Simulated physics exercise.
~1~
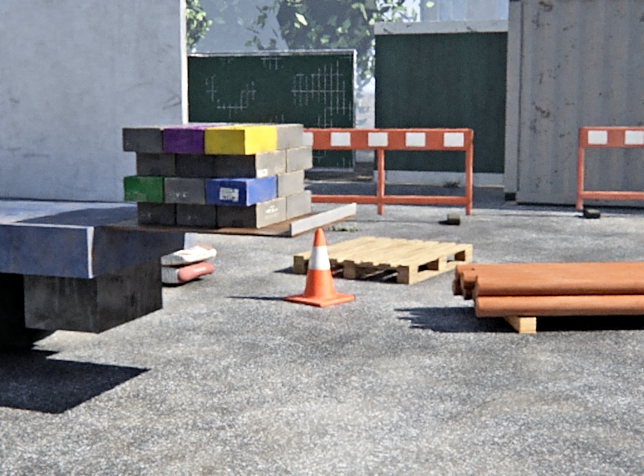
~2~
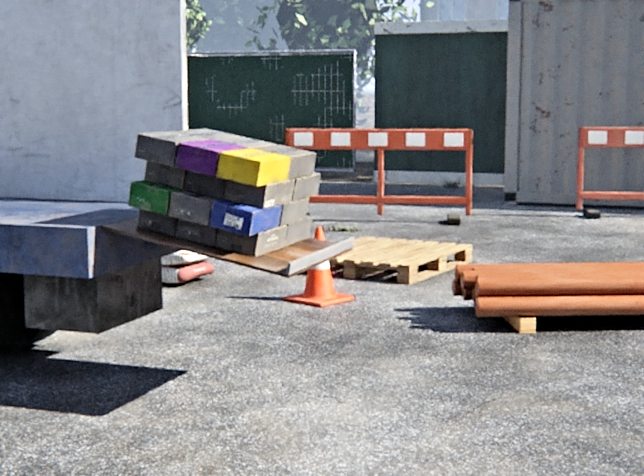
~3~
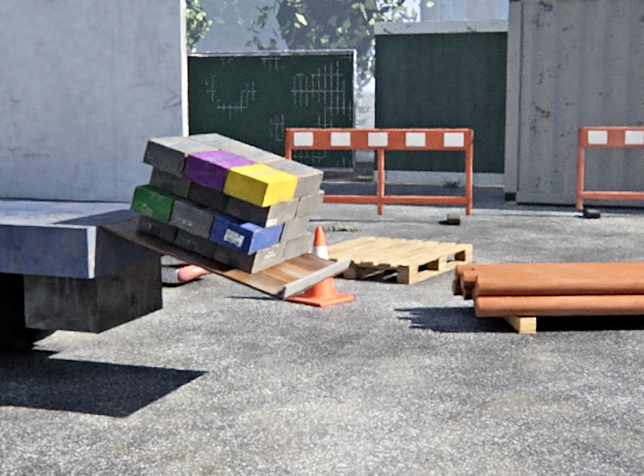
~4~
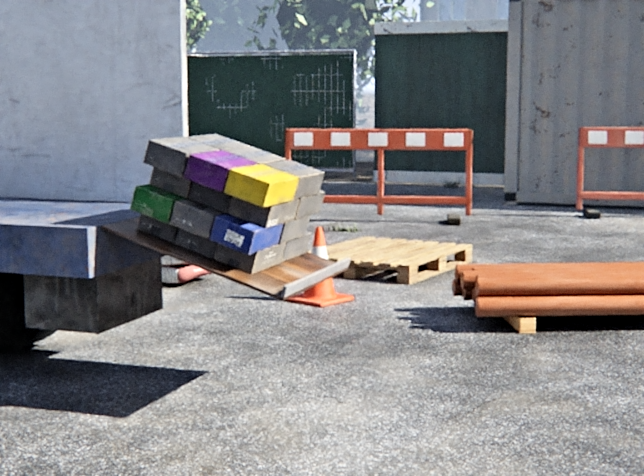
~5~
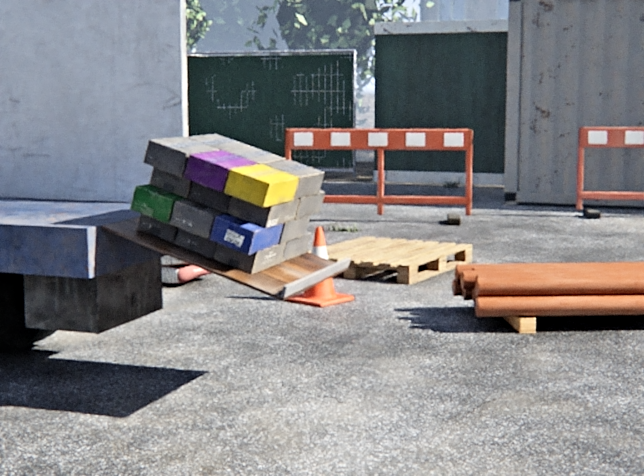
The tail lift behind a lorry tipped down at its outer edge, tilting its stack of grey, yellow, purple, green and blue boxes toward the right, then stopped at a slope beside an orange cone, with the whole leaning stack still aboard.
